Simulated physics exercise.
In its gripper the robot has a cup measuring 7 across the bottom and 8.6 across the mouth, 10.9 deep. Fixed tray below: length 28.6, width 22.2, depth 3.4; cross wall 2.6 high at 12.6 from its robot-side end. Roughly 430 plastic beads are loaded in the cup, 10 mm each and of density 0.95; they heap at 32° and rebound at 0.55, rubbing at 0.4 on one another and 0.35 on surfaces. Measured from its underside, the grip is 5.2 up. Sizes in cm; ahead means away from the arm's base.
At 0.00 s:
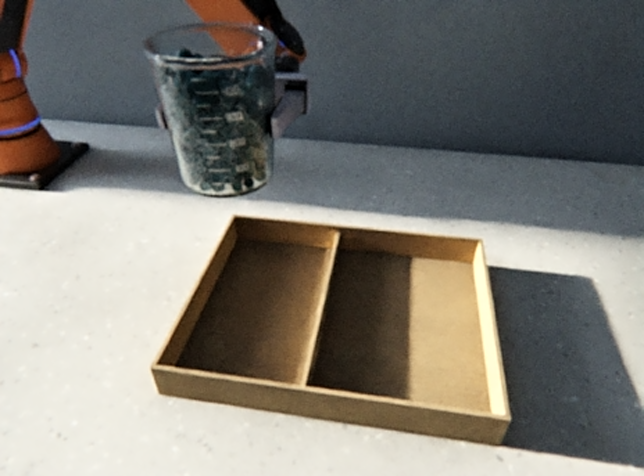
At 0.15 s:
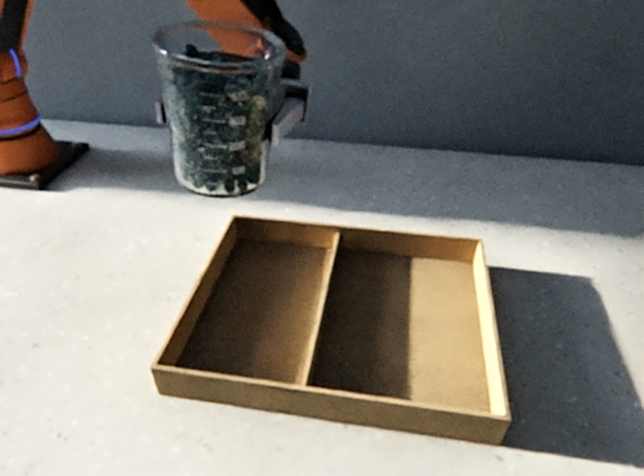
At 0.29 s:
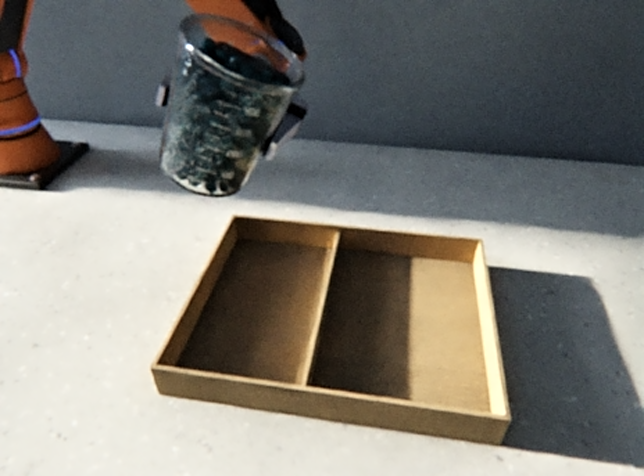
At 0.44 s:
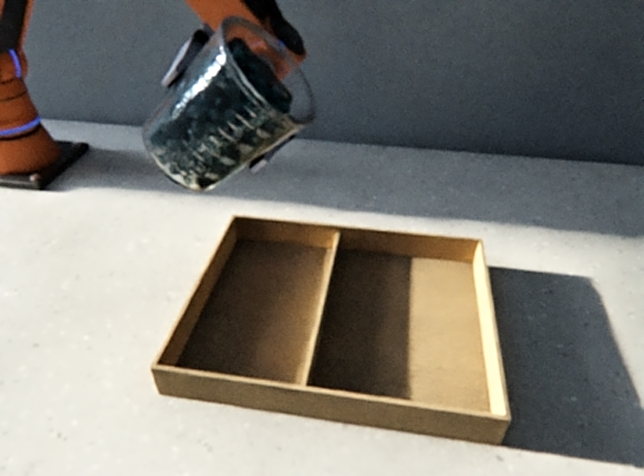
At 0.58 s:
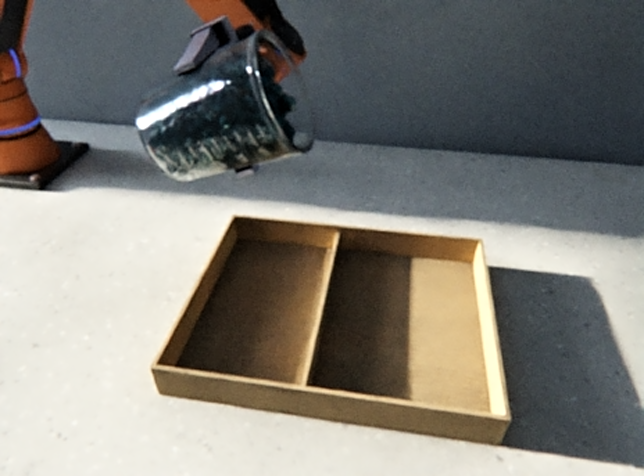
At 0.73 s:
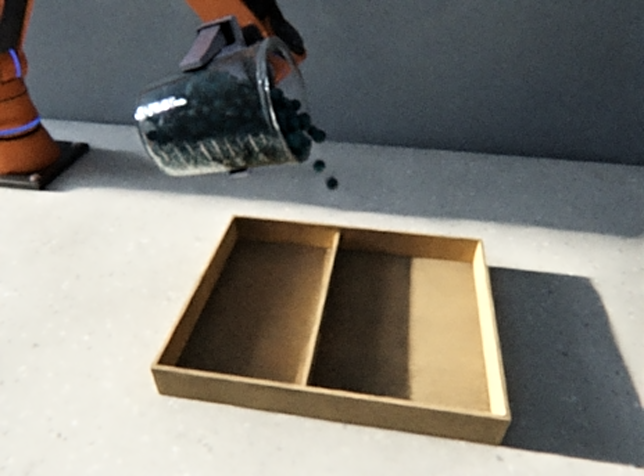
A robot arm held a clear cup full of dark beads above the table and tilted it steadily to the right, until a few beads dropped from its rim above a divided wooden tray.
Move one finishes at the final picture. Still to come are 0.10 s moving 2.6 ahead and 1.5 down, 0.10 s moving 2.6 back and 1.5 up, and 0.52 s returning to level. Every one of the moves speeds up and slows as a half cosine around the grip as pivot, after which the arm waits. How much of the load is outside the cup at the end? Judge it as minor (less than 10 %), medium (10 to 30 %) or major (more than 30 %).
Medium, 10 to 30 %.
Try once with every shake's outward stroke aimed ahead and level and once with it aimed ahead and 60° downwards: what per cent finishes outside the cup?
Estimates, in order: 35 % then 10 %.
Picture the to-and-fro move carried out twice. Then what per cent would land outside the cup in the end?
That would give close to 30 percent.
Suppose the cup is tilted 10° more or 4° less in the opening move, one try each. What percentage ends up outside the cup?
I'd expect close to 40 and then 15 per cent.
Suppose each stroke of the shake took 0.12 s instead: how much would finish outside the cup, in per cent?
15 %.
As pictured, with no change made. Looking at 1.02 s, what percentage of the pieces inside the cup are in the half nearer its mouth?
Around 45 per cent of it.
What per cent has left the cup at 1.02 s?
By then near 15 % is out.
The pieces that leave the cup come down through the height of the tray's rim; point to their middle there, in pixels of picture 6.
I'd say somewhere around (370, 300).
By 1.02 s, tilted 68° forward, highest piece 23 above the table; 359 in the cup, 23 in the far-side part, 49 in flight or on a rim.
By 1.31 s, tilted 13° forward, highest piece 26 above the table; 347 in the cup, 77 in the far-side part, 3 in the robot-side part, 3 on the table or floor, 1 in flight or on a rim.
By 1.65 s, level, highest piece 26 above the table; 347 in the cup, 78 in the far-side part, 3 in the robot-side part, 3 on the table or floor.
By 2.70 s, level, highest piece 26 above the table; 347 in the cup, 78 in the far-side part, 3 in the robot-side part, 3 on the table or floor.
Final count, 347 in the cup, 78 in the far-side part, 3 in the robot-side part, 3 on the table or floor. That is 19 % outside the cup.
